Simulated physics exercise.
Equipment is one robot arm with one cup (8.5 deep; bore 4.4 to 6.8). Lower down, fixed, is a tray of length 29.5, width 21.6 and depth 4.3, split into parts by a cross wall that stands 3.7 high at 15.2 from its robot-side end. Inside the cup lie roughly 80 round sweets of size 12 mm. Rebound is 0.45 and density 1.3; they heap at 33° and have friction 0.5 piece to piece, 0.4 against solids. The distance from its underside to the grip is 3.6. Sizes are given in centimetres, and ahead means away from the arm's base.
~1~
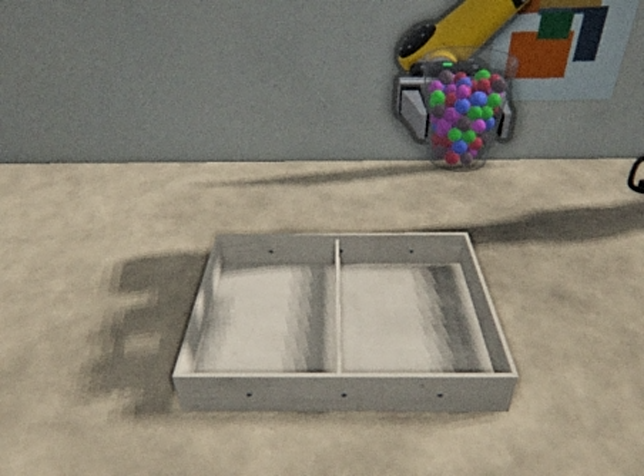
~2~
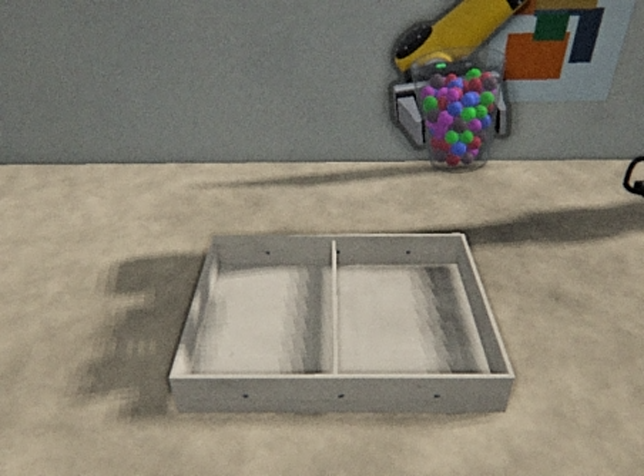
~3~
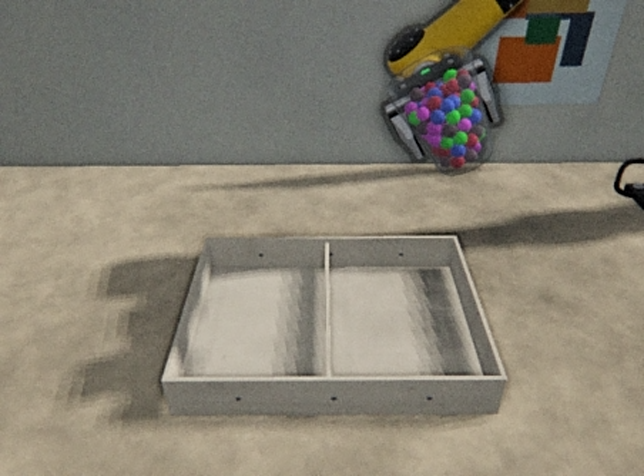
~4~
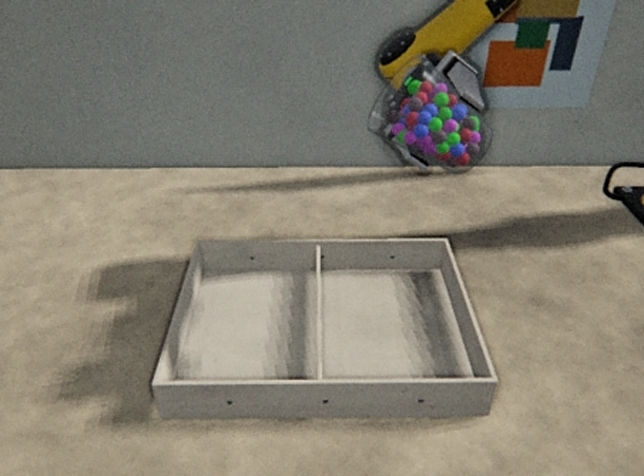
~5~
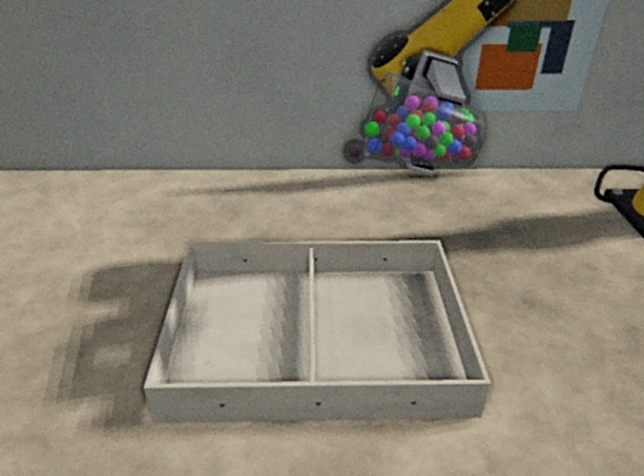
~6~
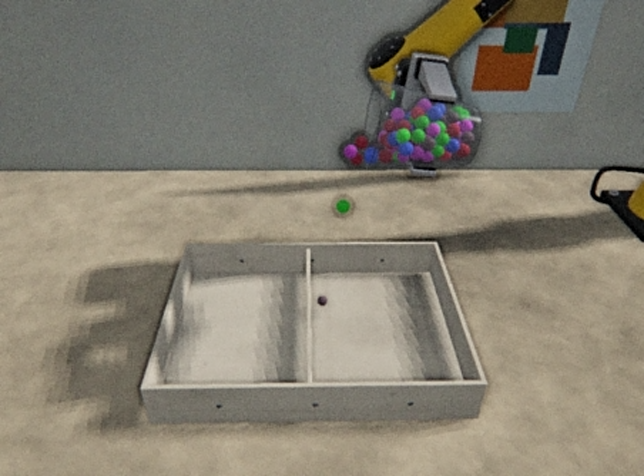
A yellow robot arm held a clear cup of colorful balls above a divided tray and tilted it steadily to the left until it lay nearly sideways, and a couple of balls dropped out.
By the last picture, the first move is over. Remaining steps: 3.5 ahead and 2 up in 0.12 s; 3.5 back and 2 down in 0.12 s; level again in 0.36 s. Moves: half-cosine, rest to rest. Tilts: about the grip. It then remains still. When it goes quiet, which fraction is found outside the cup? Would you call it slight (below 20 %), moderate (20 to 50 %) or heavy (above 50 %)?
I would call it heavy.
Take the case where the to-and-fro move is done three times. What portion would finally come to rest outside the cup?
Approx. 95 per cent.
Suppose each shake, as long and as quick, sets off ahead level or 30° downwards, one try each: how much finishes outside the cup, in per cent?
Near 70 and 50 percent respectively.
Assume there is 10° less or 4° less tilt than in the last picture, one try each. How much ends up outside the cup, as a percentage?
It would be around 55 and 70 per cent.
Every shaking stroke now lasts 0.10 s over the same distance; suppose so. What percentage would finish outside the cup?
Estimate for that case: 95 %.
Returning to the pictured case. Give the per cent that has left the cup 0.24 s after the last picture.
Roughly 65 percent up to then.
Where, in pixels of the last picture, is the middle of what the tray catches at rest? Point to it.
Centre estimate: Around (256, 329).
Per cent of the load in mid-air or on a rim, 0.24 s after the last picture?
Some 58 percent.
Then, 0.24 s later, tilted 83° forward, highest piece 23 above the table; 30 in the cup, 3 in the robot-side part, 2 in the far-side part, 48 in flight or on a rim.
Then, 0.48 s later, tilted 21° forward, highest piece 27 above the table; 51 in the far-side part, 18 in the cup, 13 in the robot-side part, 1 in flight or on a rim.
Then, 0.80 s later, level, highest piece 23 above the table; 52 in the far-side part, 18 in the cup, 13 in the robot-side part.
Then, 1.85 s later, level, highest piece 23 above the table; 52 in the far-side part, 18 in the cup, 13 in the robot-side part.
At rest, 52 in the far-side part, 18 in the cup, 13 in the robot-side part. That is 78 % outside the cup.
